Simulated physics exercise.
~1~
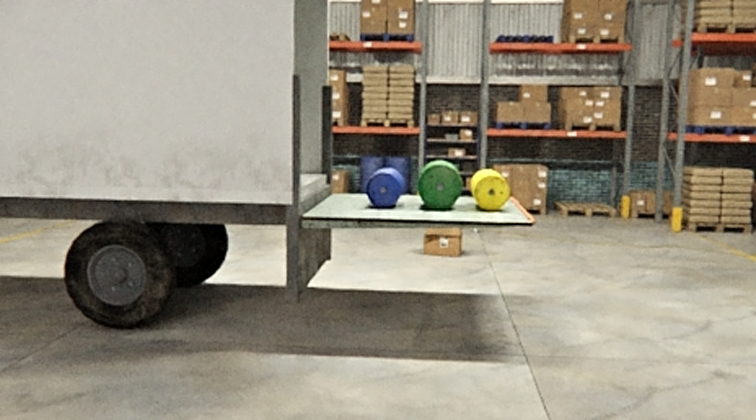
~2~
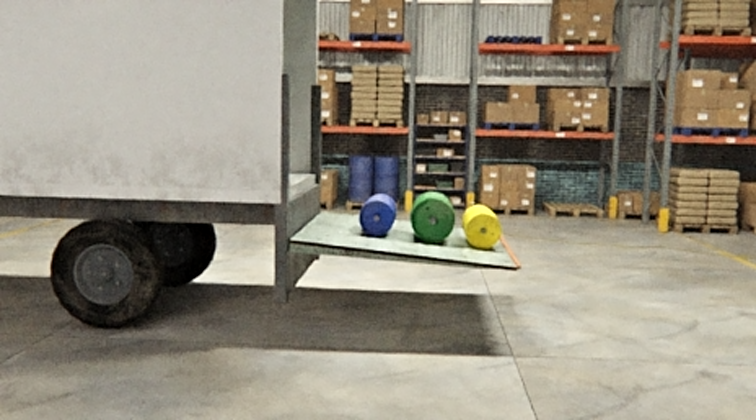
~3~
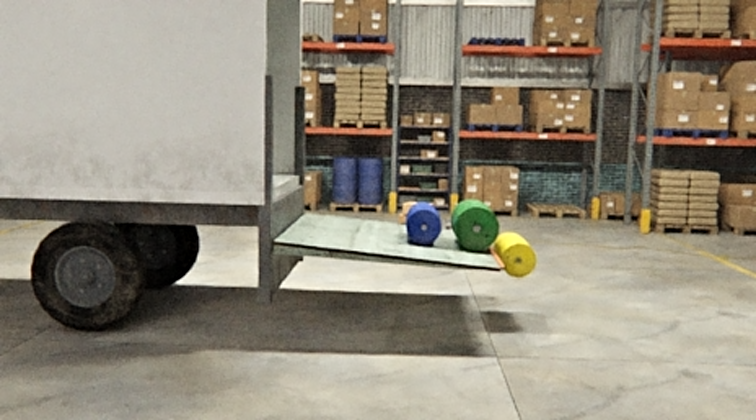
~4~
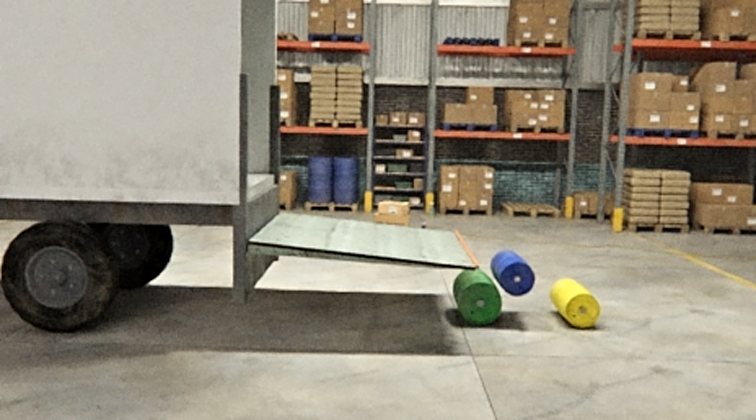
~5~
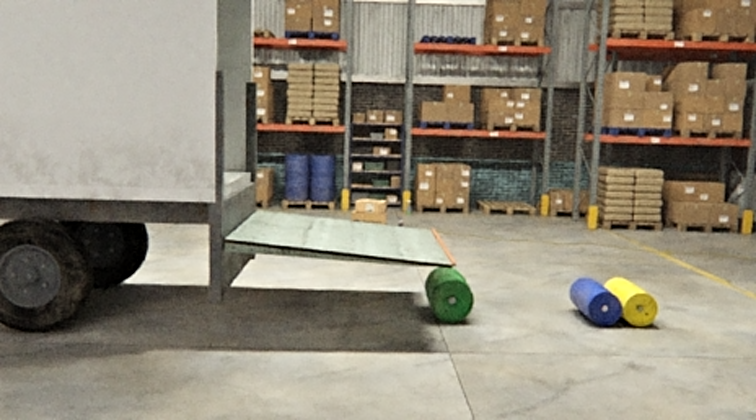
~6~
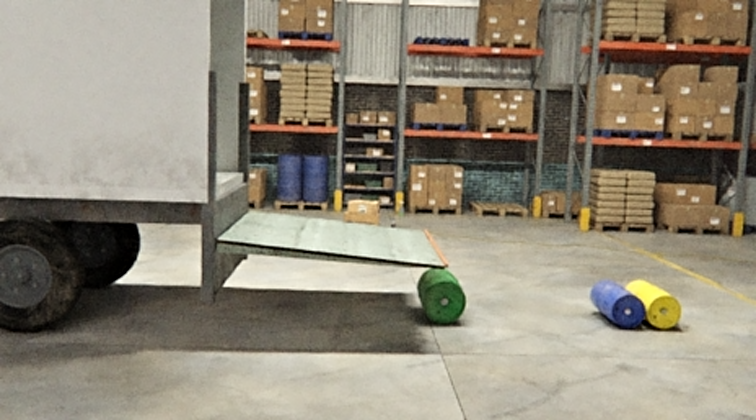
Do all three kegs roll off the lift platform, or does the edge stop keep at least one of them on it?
All three kegs roll off the platform. The yellow, green and blue kegs each go over the edge stop and drop to the floor.
